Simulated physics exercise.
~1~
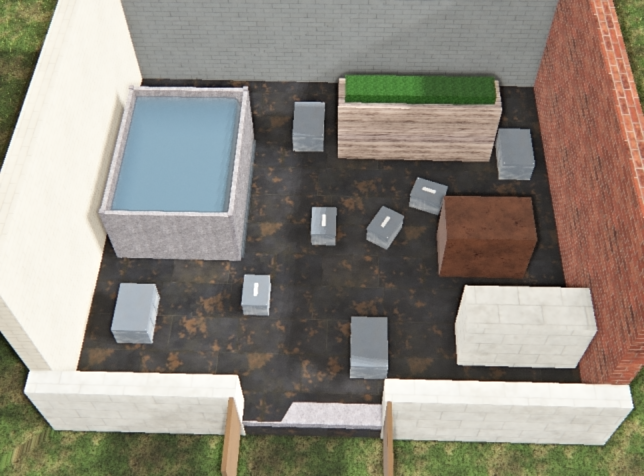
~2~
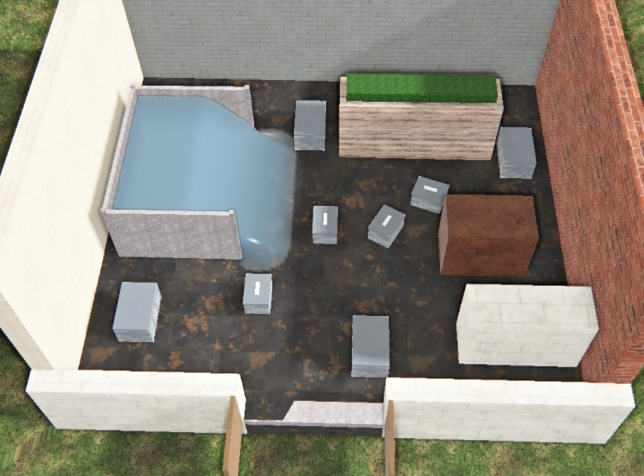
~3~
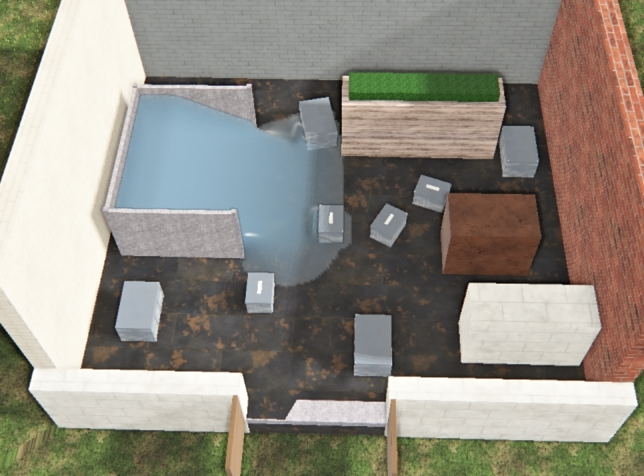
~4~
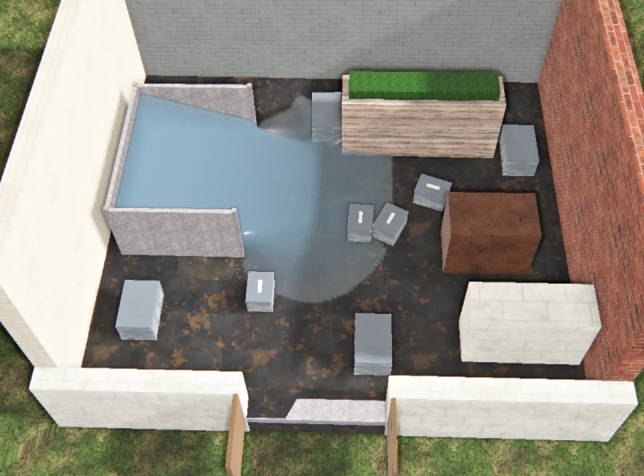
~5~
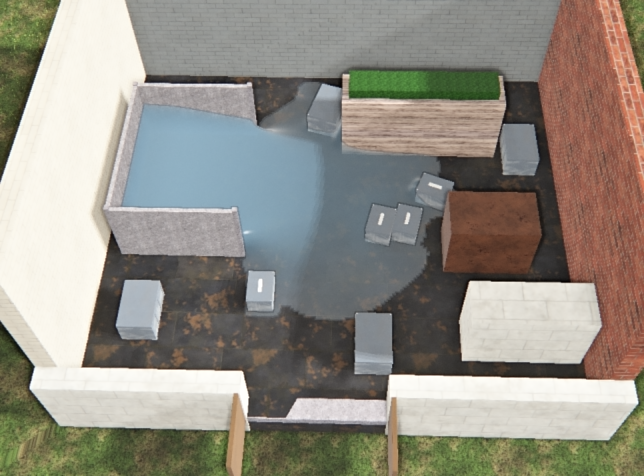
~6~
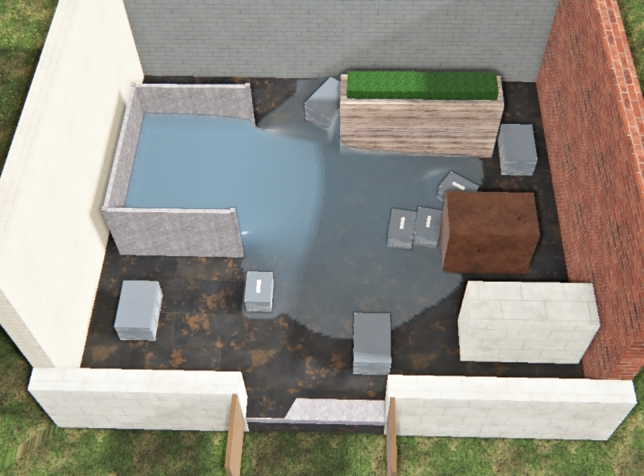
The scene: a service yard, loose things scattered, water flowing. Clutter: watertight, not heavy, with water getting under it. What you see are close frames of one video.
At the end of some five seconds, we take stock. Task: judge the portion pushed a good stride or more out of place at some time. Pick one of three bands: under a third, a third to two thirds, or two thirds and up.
Two thirds and up.
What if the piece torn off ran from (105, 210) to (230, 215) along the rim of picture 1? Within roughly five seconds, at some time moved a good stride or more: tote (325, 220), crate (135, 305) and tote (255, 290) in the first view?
Never got that far, got that far, got that far.
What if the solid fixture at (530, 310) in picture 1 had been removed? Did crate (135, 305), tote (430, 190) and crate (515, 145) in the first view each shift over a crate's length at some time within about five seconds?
In the order given: Stayed put, got displaced, got displaced.
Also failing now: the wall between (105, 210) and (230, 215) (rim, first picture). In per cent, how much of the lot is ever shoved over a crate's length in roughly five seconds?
I'd guess around 50 percent of them.
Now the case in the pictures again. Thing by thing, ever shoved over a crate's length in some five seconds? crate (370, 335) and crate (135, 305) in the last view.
The first: Reaches it. The second: Doesn't reach it.
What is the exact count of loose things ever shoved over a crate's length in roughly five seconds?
It comes to 9.
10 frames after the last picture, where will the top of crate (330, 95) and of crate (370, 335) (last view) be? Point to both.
Look for them at about (370, 74) and about (412, 363).
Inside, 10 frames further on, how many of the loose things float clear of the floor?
Tally: 7.
A moment on, 4 of 10 are well off their spots; 3 afloat.
Next, 7 of 10 are well off their spots; 7 afloat.
Later, 7 of 10 are well off their spots; 7 afloat.
In the end, 9 of 10 are well off their spots, and 9 have been at some point; 7 afloat.
